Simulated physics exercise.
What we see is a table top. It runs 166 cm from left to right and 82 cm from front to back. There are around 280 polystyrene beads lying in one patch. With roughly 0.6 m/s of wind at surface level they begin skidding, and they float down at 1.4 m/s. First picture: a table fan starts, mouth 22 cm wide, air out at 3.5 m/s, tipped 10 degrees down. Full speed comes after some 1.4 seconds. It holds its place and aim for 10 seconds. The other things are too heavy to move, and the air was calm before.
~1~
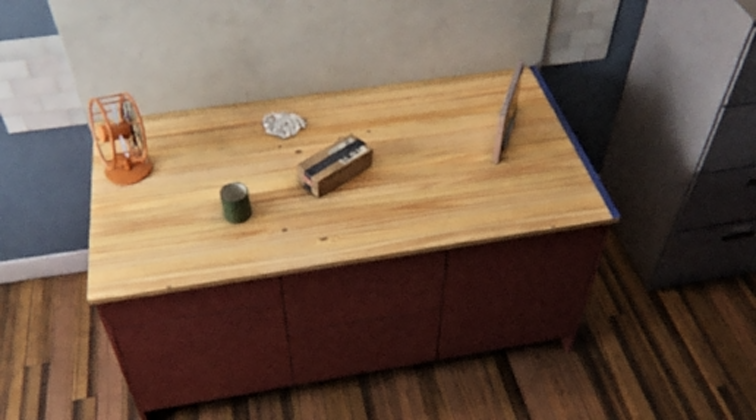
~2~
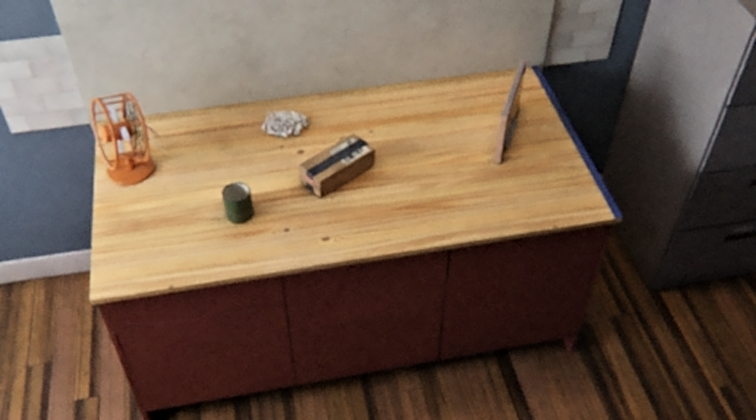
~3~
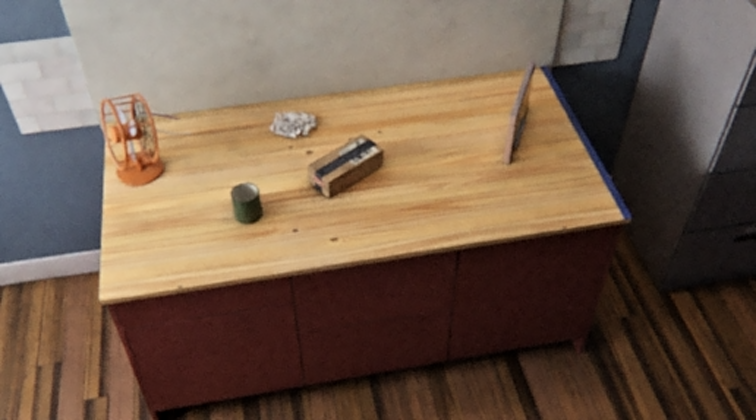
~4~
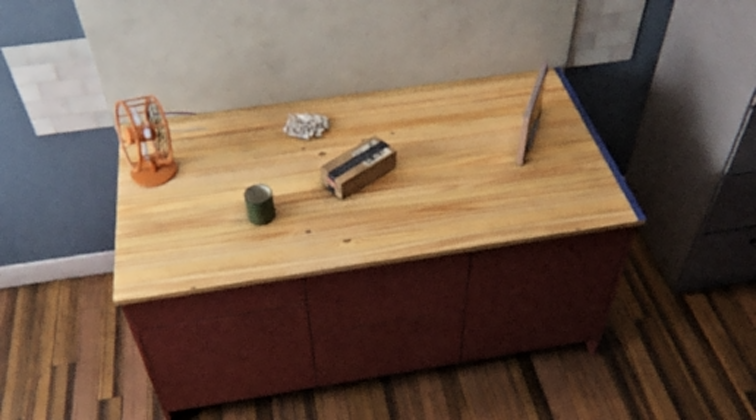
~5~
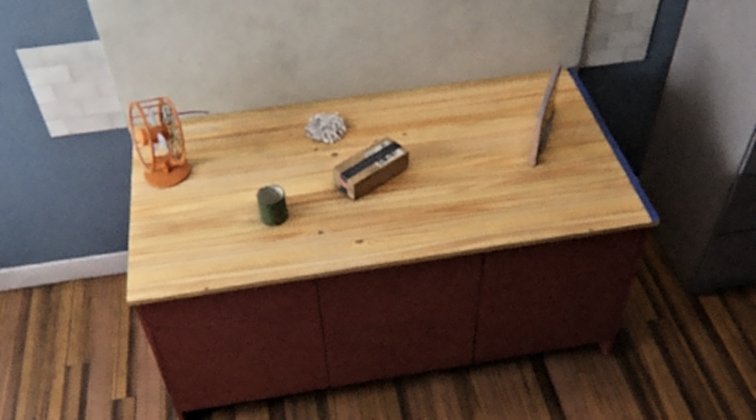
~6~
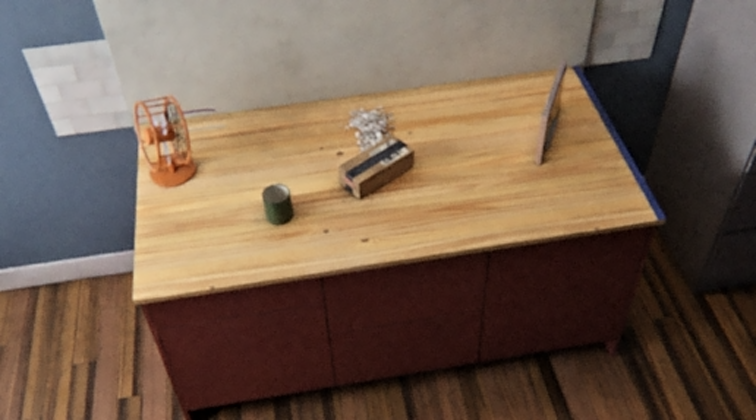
On a wooden table top with a blue right edge, an orange fan stands at the left, near a dark green mug, a box, an upright panel and a patch of small white beads. The beads lie still at first, then spread and skid a short way right, behind the box.
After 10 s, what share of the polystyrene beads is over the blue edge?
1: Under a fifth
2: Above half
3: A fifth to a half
Option 1: Under a fifth.
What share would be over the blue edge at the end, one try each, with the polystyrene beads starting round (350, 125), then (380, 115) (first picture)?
Results, one try each: 1 %, 20 %.
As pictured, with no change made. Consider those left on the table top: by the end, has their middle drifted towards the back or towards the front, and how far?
I'd say toward the front edge, by something like 35 centimetres.
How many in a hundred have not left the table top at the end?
Near 90 %.
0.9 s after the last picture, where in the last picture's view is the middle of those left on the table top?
Centre point: About (470, 178) px.
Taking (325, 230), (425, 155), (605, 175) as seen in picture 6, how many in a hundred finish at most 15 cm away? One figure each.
In turn about 0 %, 30 %, 0 %.
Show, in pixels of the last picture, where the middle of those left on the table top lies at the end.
The middle is around pixel (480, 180).
Then, 0.9 s after the last picture, 2 % are over the blue edge; the middle of those still in play is near (470, 178); 28 % have settled or left.
Then, 2.1 s after the last picture, 3 % are over the blue edge; the middle of those still in play is near (480, 180); 71 % have settled or left.
Then, 4.4 s after the last picture, 5 % are over the blue edge; the middle of those still in play is near (480, 180); 73 % have settled or left.
Then, 8.9 s after the last picture, at the end, 7 % are over the blue edge; the middle of those still in play is near (480, 180).
